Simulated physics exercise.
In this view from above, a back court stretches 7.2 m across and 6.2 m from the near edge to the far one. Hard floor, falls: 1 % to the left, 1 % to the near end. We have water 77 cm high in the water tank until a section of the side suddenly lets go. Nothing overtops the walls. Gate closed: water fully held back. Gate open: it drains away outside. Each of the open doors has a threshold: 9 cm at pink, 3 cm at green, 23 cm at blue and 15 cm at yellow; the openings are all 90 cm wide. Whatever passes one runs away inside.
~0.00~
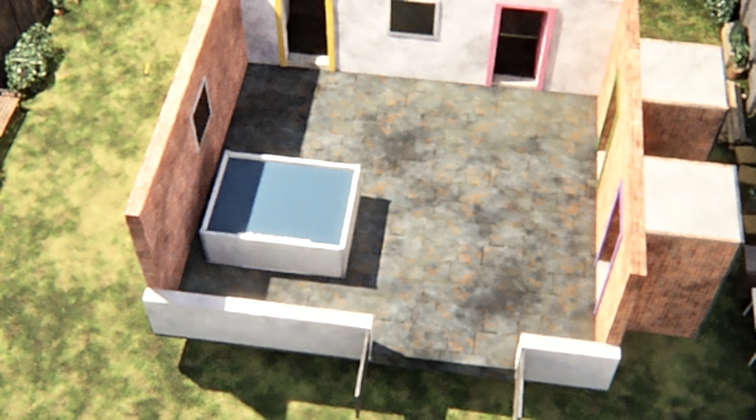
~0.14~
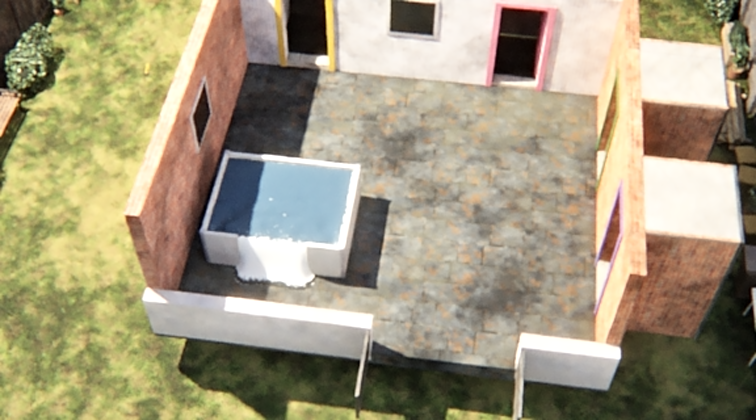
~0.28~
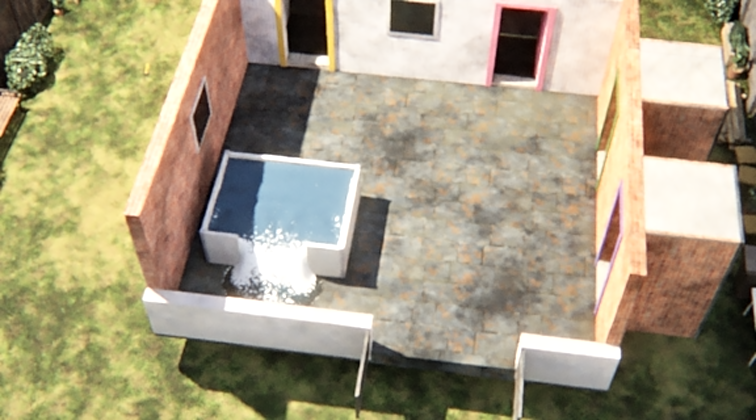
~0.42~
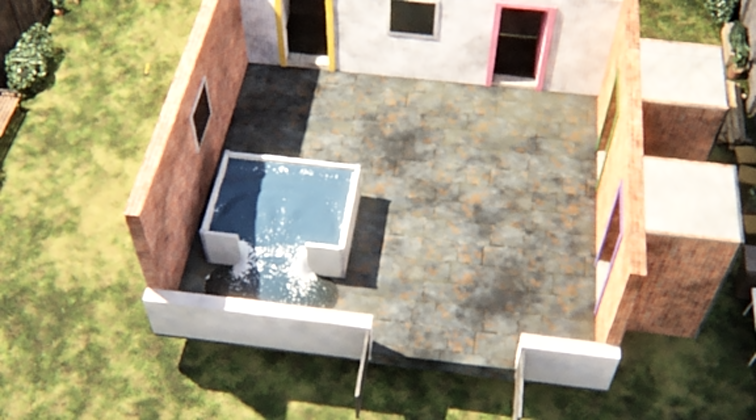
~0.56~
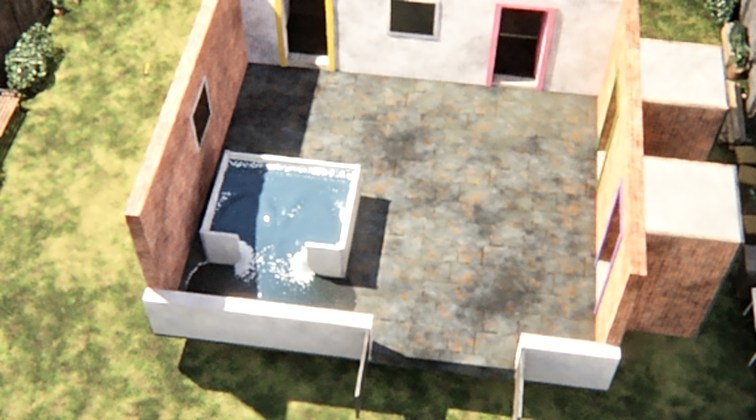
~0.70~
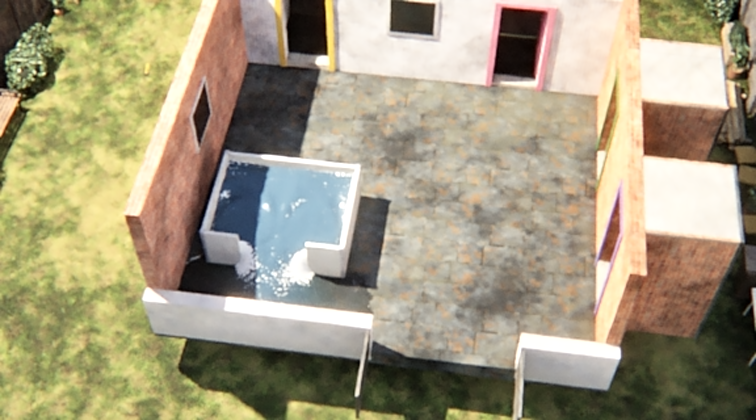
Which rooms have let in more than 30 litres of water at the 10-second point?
At the end, at the pink door I expect the water to hold within the limit. At the green door I expect the water to hold within the limit. At the blue door I expect the water to hold within the limit. At the yellow door I expect the water to hold within the limit.
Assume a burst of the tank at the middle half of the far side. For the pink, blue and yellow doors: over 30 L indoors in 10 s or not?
Door pink stays within, door blue stays within, door yellow goes beyond.
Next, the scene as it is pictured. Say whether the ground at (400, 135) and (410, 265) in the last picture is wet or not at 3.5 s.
Untouched, soaked.
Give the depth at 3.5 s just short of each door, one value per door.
In centimetres - pink: 0, green: 1, blue: 16, yellow: 17.
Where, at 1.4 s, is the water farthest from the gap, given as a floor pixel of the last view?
I'd mark it close to (466, 350).
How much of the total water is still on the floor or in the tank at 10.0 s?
Still there: Roughly 90 %.
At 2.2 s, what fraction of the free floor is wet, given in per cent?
Around 30 per cent.
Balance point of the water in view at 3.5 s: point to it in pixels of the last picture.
Roughly (312, 248).
After 1.4 s water covers 15 % of the floor and is deepest (69 cm) near (170, 315); pink door not reached, green door not reached, blue door not reached, yellow door not reached.
After 2.2 s water covers 30 % of the floor and is deepest (50 cm) near (181, 316); pink door not reached, green door not reached, blue door not reached, yellow door not reached.
After 3.5 s water covers 55 % of the floor and is deepest (34 cm) near (170, 315); pink door not reached, green door not reached, blue door 16 cm at the sill, 0 L in, yellow door 17 cm at the sill, 0 L in.
After 6.0 s water covers 85 % of the floor and is deepest (23 cm) near (170, 315); pink door 5 cm at the sill, 0 L in, green door 5 cm at the sill, 4 L in, blue door 11 cm at the sill, 0 L in, yellow door 10 cm at the sill, 5 L in.
After 10.0 s water covers 100 % of the floor and is deepest (14 cm) near (170, 315); pink door 6 cm at the sill, 1 L in, green door 6 cm at the sill, 12 L in, blue door 6 cm at the sill, 0 L in, yellow door 5 cm at the sill, 5 L in.
